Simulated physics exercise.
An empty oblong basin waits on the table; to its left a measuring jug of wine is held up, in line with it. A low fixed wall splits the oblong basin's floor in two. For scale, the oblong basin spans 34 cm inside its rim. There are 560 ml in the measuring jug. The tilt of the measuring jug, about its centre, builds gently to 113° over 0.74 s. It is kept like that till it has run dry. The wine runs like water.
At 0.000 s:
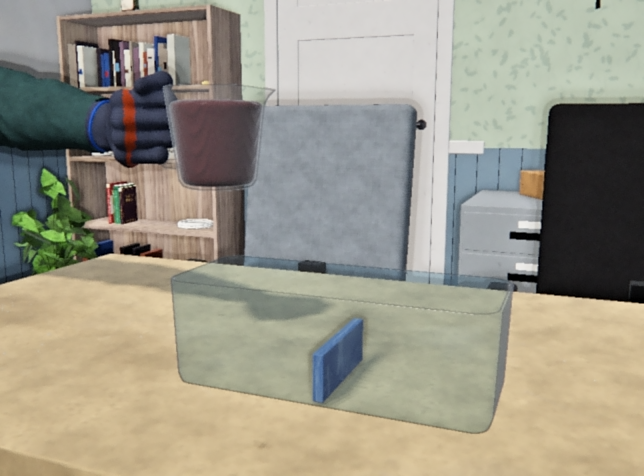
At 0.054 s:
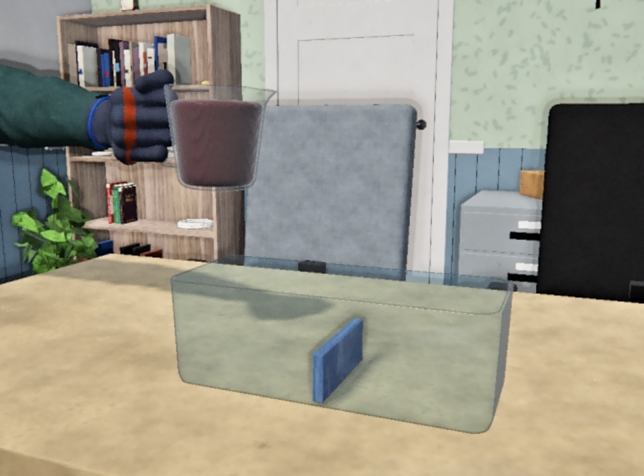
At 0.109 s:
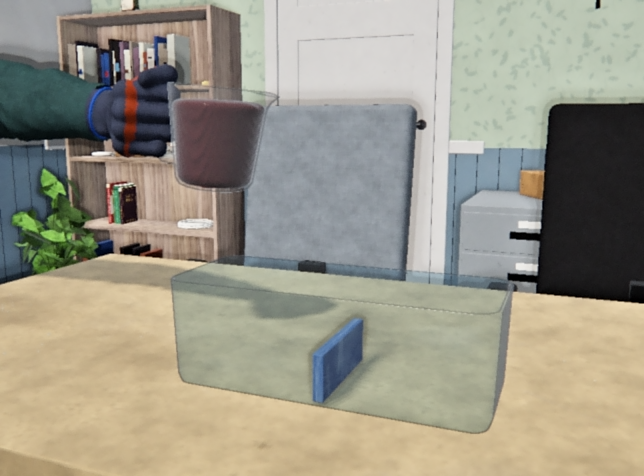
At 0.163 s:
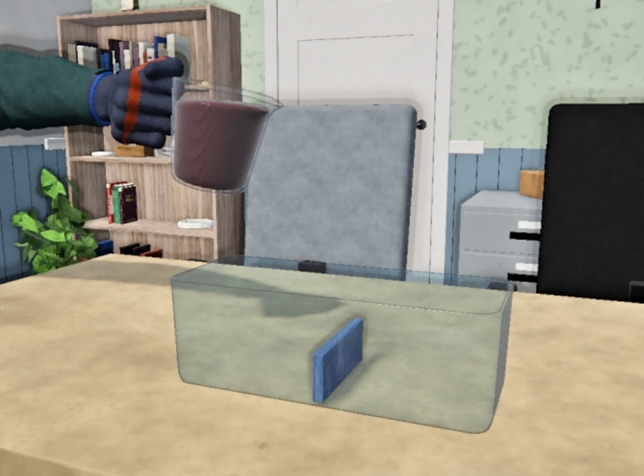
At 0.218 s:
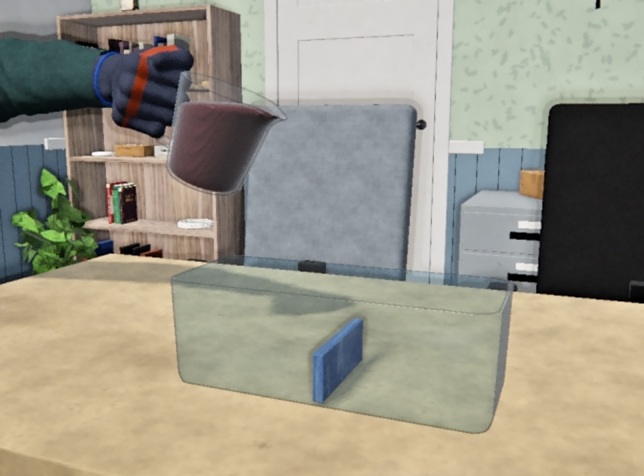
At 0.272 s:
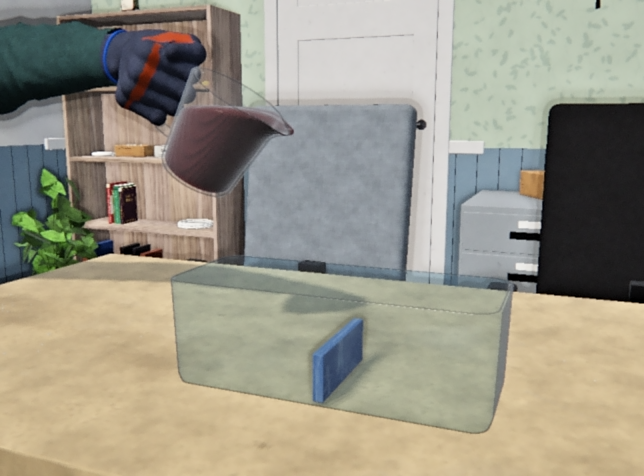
In a room with a bookshelf, a gloved hand gradually tilting a clear jug of dark red liquid rightward above a glass basin.
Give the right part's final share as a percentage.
About 20 per cent.
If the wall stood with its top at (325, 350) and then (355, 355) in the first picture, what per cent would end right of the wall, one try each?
First 45, then 15 per cent.
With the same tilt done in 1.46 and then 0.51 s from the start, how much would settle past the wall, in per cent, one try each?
In turn about 35 and 15 per cent.
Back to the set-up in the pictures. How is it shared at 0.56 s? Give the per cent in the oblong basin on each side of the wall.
Some 14 per cent left and 14 right.
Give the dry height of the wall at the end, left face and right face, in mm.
Some 30 mm on the left and 46 mm on the right.
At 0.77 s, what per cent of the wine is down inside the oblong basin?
About 88 per cent.
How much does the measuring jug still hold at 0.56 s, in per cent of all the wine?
Some 42 per cent.
Then, 0.56 s in, the tilt is 98° and 43 per cent is still to pour, 15 is left of the wall and 13 right of it.
Then, 0.77 s in, the tilt is 113° and 4 per cent is still to pour, 70 is left of the wall and 17 right of it.
Then, 1.00 s in, the tilt is 113° and 0 per cent is still to pour, 77 is left of the wall and 19 right of it.
Then, 1.24 s in, the tilt is 113° and 0 per cent is still to pour, 77 is left of the wall and 19 right of it.
Finally, 77 per cent lies left of the wall, 20 right of it and 4 outside.
